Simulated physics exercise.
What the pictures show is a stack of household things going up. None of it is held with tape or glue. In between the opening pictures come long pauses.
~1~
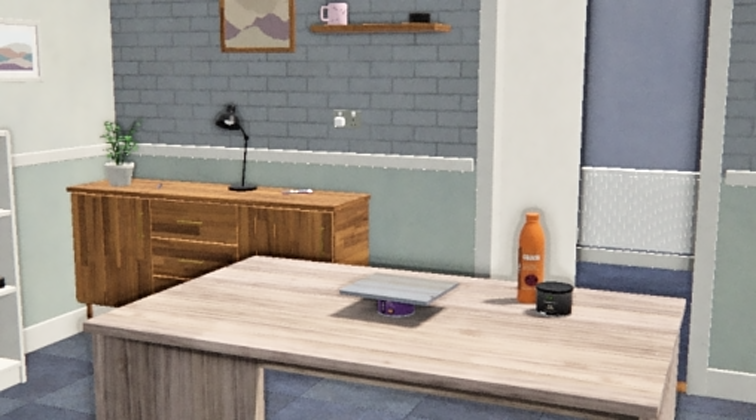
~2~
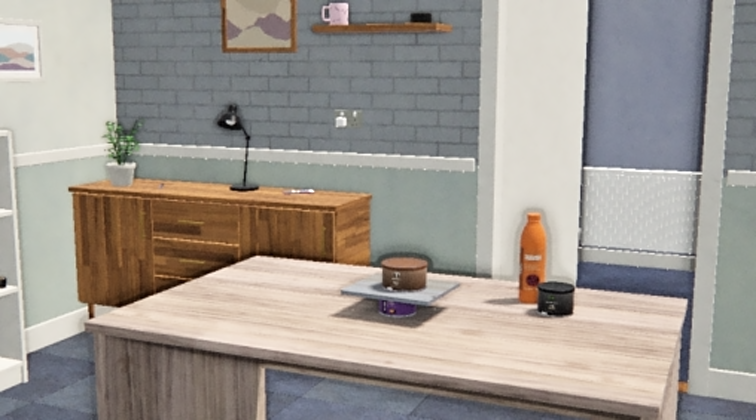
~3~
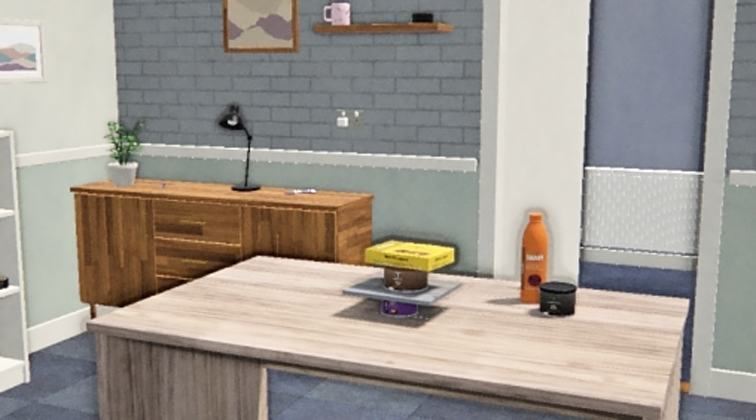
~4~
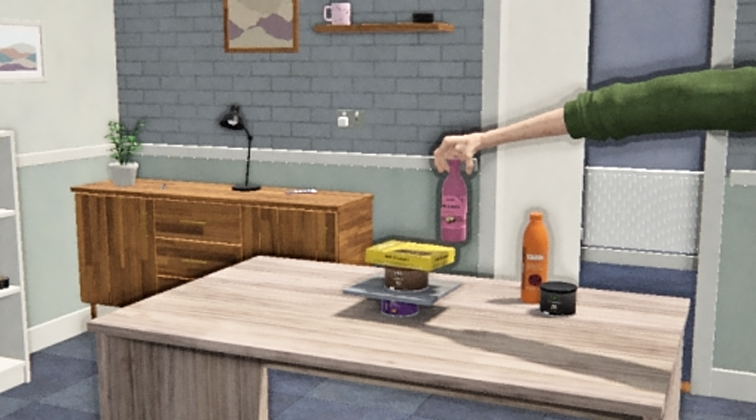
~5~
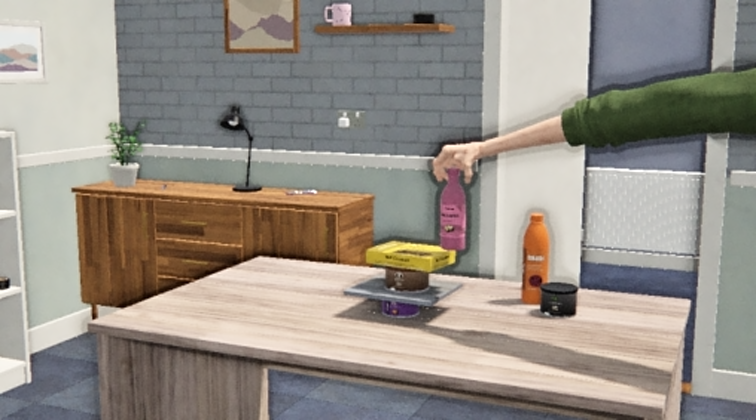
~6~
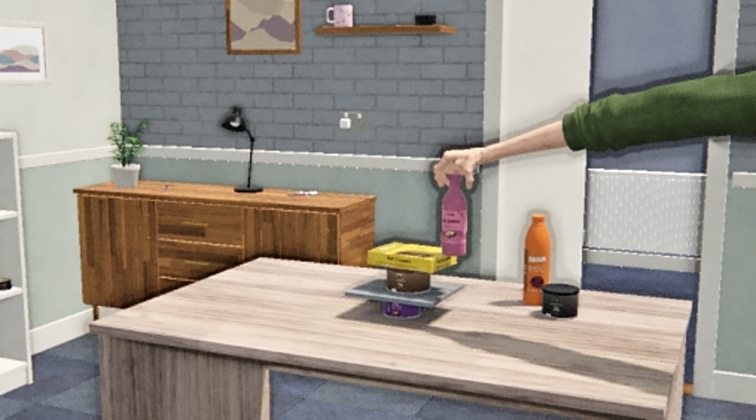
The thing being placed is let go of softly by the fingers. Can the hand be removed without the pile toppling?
No - most likely the pile cannot bear the load.
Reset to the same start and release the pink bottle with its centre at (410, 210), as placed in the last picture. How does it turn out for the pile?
Stands firm.
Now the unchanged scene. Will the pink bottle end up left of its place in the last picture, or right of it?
Its movement is toward the right.
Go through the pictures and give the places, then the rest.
In the first frame, the last thing is not in view yet; orange bottle (531, 258).
In the second frame, the last thing is not in view yet.
In the third frame, the last thing is not in view yet; black tub (557, 299).
In the fourth frame, on its way; pink bottle (454, 200); orange bottle (535, 258).
In the fifth frame, on its way; pink bottle (453, 208); yellow packet (411, 256).
In the sixth frame, set down, still held; pink bottle (454, 214); black tub (560, 301).
Then, 0.30 s past the last view, pink bottle now fallen; yellow packet rocked 60° from its first pose.
Then, 0.50 s past the last view, yellow packet upside down.
Then, 0.60 s past the last view, yellow packet now fallen.
Finally, fallen, yellow packet and pink bottle; the other 5 still in place. Final places as the last picture's camera would see them, pink bottle near (522, 313). The pile loses its balance.
